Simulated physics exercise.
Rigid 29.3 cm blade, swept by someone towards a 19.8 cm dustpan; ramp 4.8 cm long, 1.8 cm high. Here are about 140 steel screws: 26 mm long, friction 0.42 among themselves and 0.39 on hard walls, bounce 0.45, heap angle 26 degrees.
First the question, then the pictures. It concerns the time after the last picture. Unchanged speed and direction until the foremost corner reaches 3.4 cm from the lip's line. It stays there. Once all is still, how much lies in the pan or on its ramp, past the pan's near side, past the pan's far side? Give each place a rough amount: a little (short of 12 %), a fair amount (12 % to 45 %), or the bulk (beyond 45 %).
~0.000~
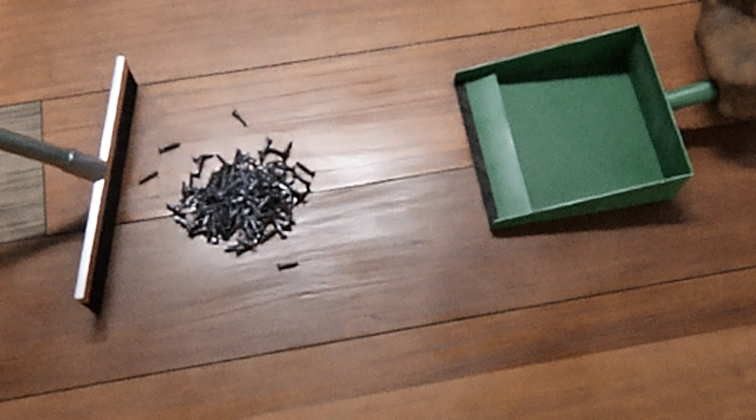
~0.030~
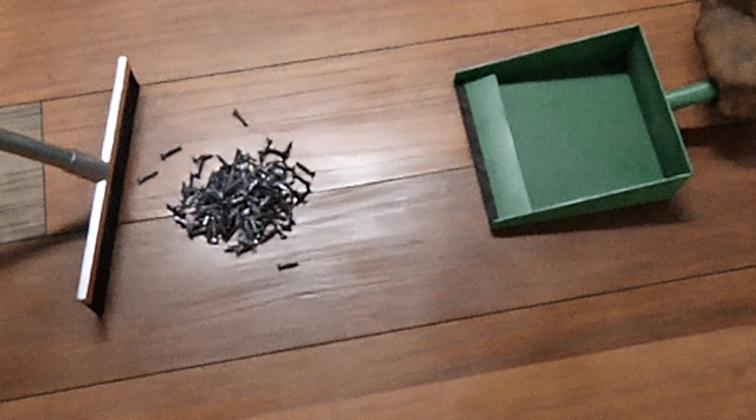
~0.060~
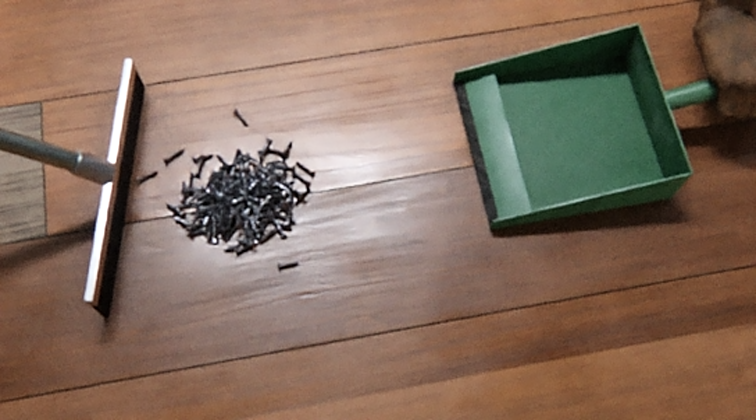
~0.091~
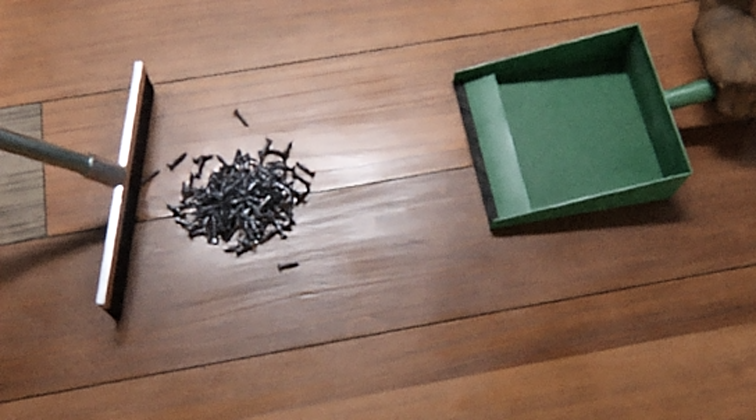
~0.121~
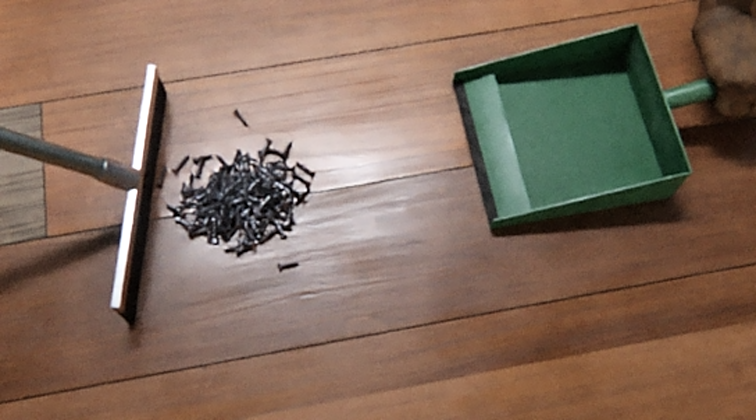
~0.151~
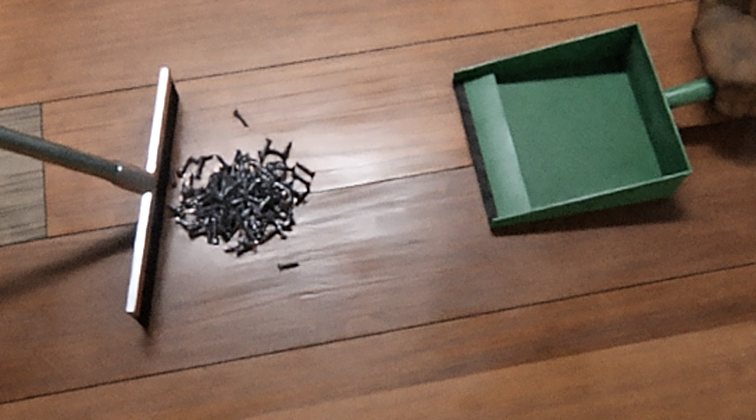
Pan: A little; near side: The bulk; far side: A little.
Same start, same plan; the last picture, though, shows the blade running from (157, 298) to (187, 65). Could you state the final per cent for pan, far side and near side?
Pan 10; far 0; near 20.
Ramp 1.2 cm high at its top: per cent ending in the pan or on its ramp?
I'd put it near 0 per cent, ramp counted.
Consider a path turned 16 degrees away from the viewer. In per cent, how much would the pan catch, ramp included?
It would be near 5 per cent.
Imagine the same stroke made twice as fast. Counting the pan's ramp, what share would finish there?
I'd put it at close to 20 per cent.
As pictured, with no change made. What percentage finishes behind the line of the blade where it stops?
Roughly 0 percent of it.
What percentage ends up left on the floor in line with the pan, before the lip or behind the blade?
Around 35 in a hundred.
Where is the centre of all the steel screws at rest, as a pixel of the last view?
About (478, 247).
After 0.45 s, middle of the blade 22 cm from the lip; 0 % over the lip, far side 0 %, near side 10 %.
Then, at 0.65 s, middle of the blade 13 cm from the lip; 0 % over the lip, far side 0 %, near side 40 %.
After 0.97 s, middle of the blade 7 cm from the lip; 0 % over the lip, far side 0 %, near side 65 %.
By 1.4 s all is still; pan 0 %, near side 65 %, far side 0 %, in front of the lip or behind the blade 35 %.
